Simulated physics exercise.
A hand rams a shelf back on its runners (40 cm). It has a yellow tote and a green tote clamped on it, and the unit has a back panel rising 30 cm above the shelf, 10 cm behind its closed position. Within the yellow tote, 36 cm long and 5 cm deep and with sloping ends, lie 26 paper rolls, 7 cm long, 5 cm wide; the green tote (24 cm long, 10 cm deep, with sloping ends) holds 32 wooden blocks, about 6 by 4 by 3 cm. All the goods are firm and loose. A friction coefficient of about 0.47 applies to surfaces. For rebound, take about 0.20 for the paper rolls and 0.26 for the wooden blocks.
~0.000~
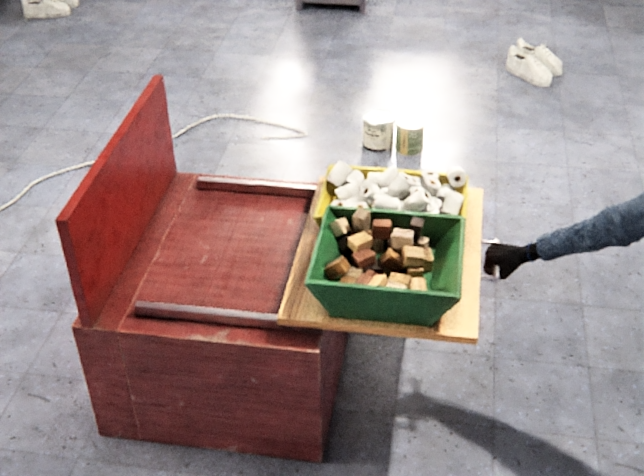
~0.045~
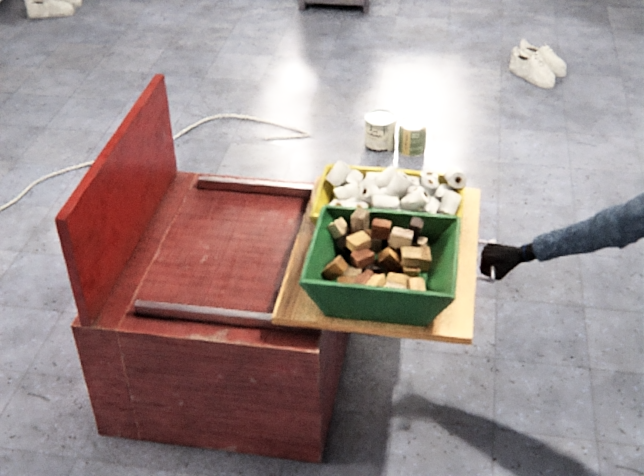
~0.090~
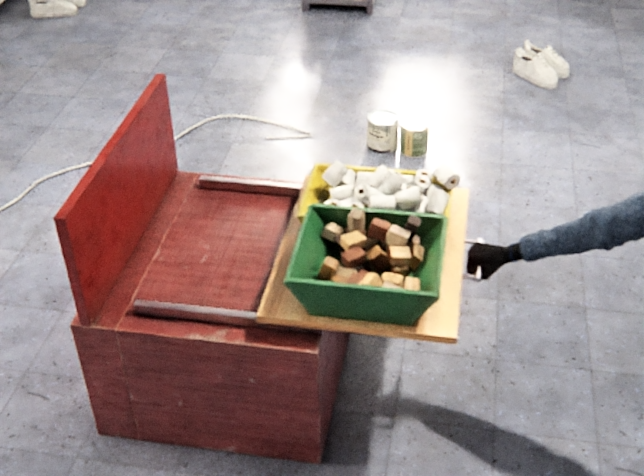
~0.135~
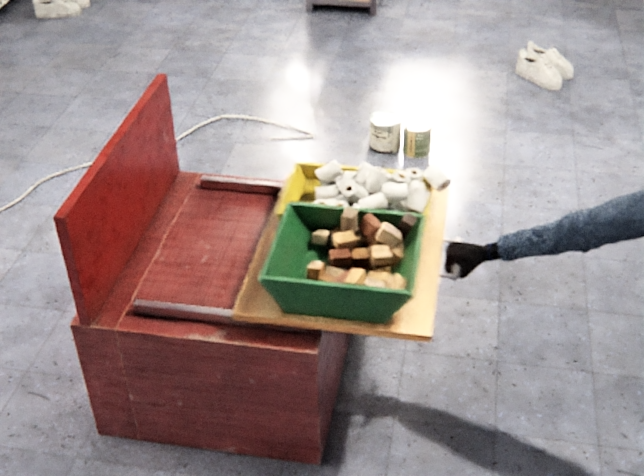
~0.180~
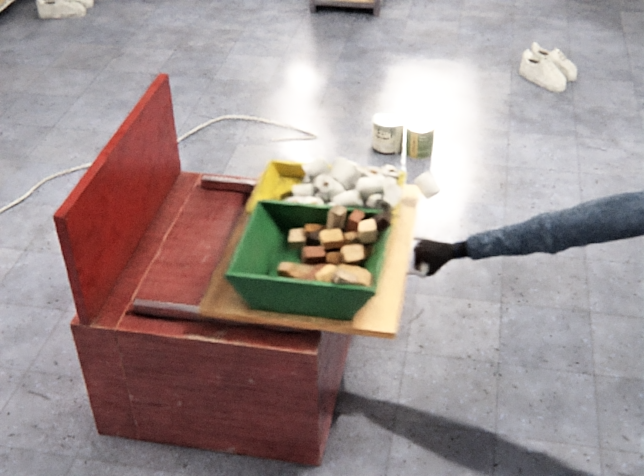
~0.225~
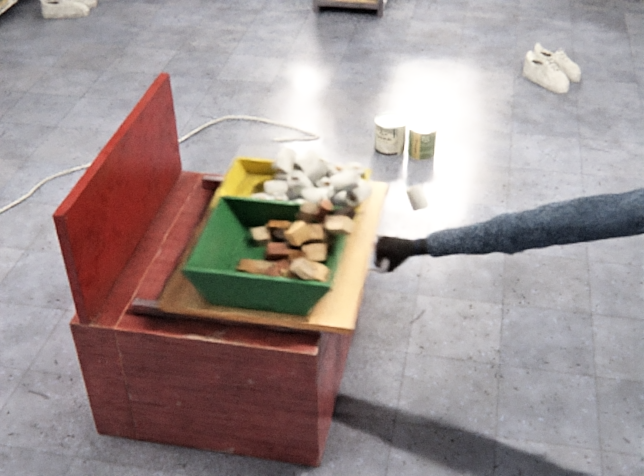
A gloved hand pushed a wooden shelf holding a yellow tote of white rolls and a green tote of wooden blocks leftward over a red box, and one roll dropped off the right side.
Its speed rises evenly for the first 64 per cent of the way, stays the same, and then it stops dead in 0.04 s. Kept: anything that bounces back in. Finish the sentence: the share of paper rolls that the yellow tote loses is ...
... above one in six.
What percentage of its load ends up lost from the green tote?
The green tote comes in at 15 in a hundred.
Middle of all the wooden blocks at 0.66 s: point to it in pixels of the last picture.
I'd say near (228, 246).
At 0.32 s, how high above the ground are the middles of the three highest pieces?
On average they sit about 64 cm high.
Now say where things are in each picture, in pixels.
In the first picture (we follow the rim corner now nearest the camera, unless another is named; the camera moves round a little), yellow tote (by its farthest rim corner) at (332, 165); green tote at (457, 295); shelf in by 0 cm; nothing out yet.
In the second picture, yellow tote at (329, 165); green tote at (452, 295); shelf in by 1 cm.
In the third picture, yellow tote at (317, 164); green tote at (436, 294); shelf in by 5 cm.
In the fourth picture, yellow tote at (298, 163); green tote at (410, 292); shelf in by 12 cm; 1 out, the lowest roll at (437, 178).
In the fifth picture, yellow tote at (272, 161); green tote at (373, 289); shelf in by 21 cm; 1 out, the lowest roll at (427, 186).
In the sixth picture, yellow tote at (238, 157); green tote at (328, 284); shelf in by 32 cm; 1 out, the lowest roll at (417, 198).
After 0.24 s, the shelf hits its stop.
After 0.32 s, 1 of 26 out of the yellow tote and 0 of 32 out of the green tote.
After 0.44 s, 7 of 26 out of the yellow tote and 1 of 32 out of the green tote.
After 0.66 s, 7 of 26 out of the yellow tote and 5 of 32 out of the green tote.
Outcome (at 1.09 s), 7 of 26 out of the yellow tote and 5 of 32 out of the green tote. Asked share, 7 of 26, 27 per cent.
